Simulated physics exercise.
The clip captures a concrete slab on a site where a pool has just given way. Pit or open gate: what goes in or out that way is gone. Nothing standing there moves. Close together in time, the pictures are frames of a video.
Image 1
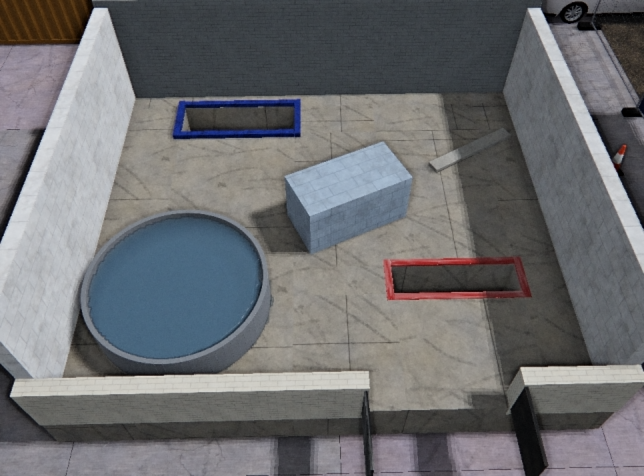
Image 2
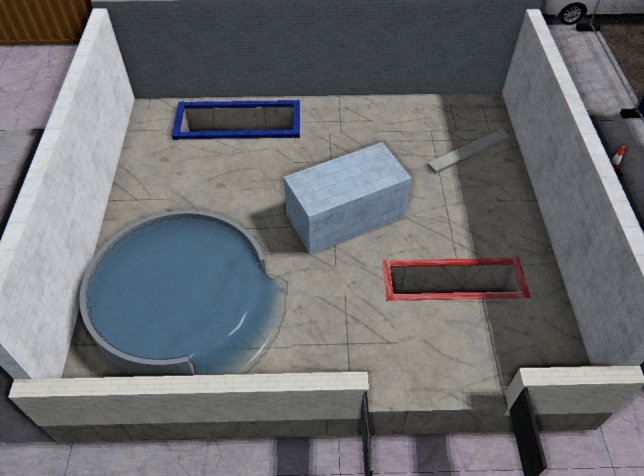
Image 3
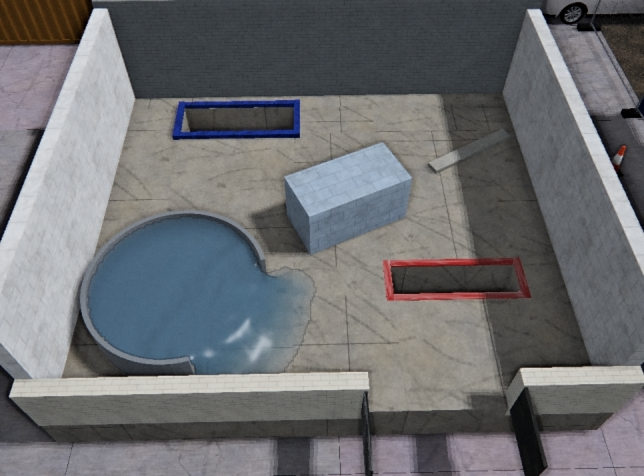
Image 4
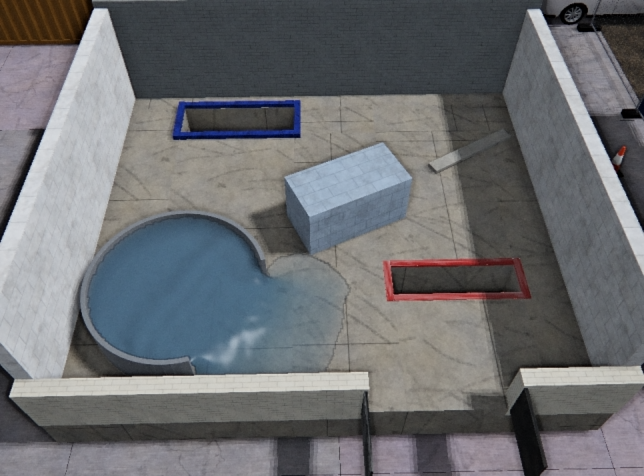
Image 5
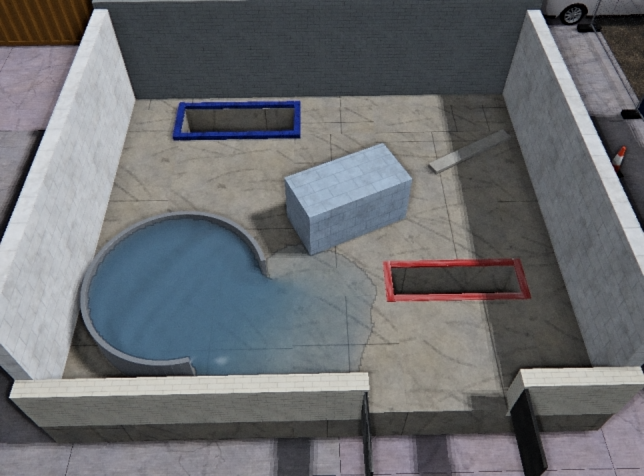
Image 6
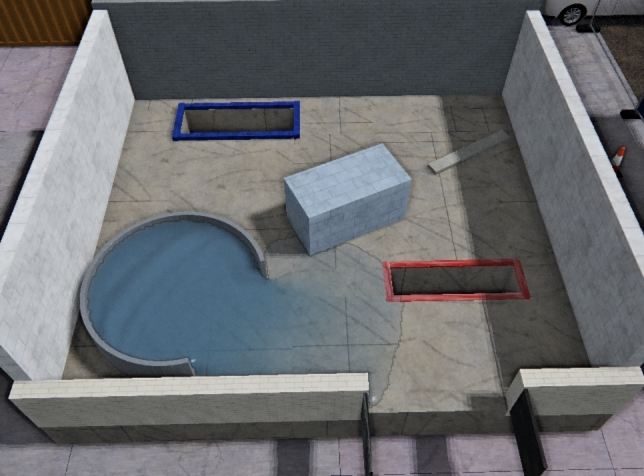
A round pool of still water on a walled concrete slab broke open on its right side, and the water poured out and spread rightward across the floor, past the front of a pale block.
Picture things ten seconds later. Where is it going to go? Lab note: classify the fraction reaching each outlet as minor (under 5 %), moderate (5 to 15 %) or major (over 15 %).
Fractions by outlet: Gate major; blue pit minor; red pit major.
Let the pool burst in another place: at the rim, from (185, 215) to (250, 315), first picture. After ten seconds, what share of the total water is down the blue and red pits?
Blue 6 %, red 25 %.
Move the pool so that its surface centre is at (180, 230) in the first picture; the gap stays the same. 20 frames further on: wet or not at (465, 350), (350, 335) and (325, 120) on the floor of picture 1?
Well, first one got wet, second one got wet, third one stays dry.
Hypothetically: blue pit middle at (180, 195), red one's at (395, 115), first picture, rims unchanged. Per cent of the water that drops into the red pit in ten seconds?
Red: 10 %.
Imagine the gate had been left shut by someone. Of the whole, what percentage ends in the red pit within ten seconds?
The red pit gets 45 per cent.
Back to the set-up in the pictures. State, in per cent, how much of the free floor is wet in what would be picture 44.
Roughly 60 percent, I reckon.
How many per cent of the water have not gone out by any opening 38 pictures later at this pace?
That works out to about 64 percent.
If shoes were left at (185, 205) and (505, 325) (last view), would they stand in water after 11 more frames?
One after the other: Left dry, waterlogged.
A moment on, water covers 25 % of the floor; the gate 0 %, the blue pit 0 %, the red pit 1 %.
Next, water covers 35 % of the floor; the gate 3 %, the blue pit 0 %, the red pit 2 %.
Then, water covers 40 % of the floor; the gate 8 %, the blue pit 0 %, the red pit 10 %.
Later, water covers 60 % of the floor; the gate 13 %, the blue pit 0 %, the red pit 23 %.
In the end, water covers 70 % of the floor; the gate 18 %, the blue pit 0 %, the red pit 34 %.
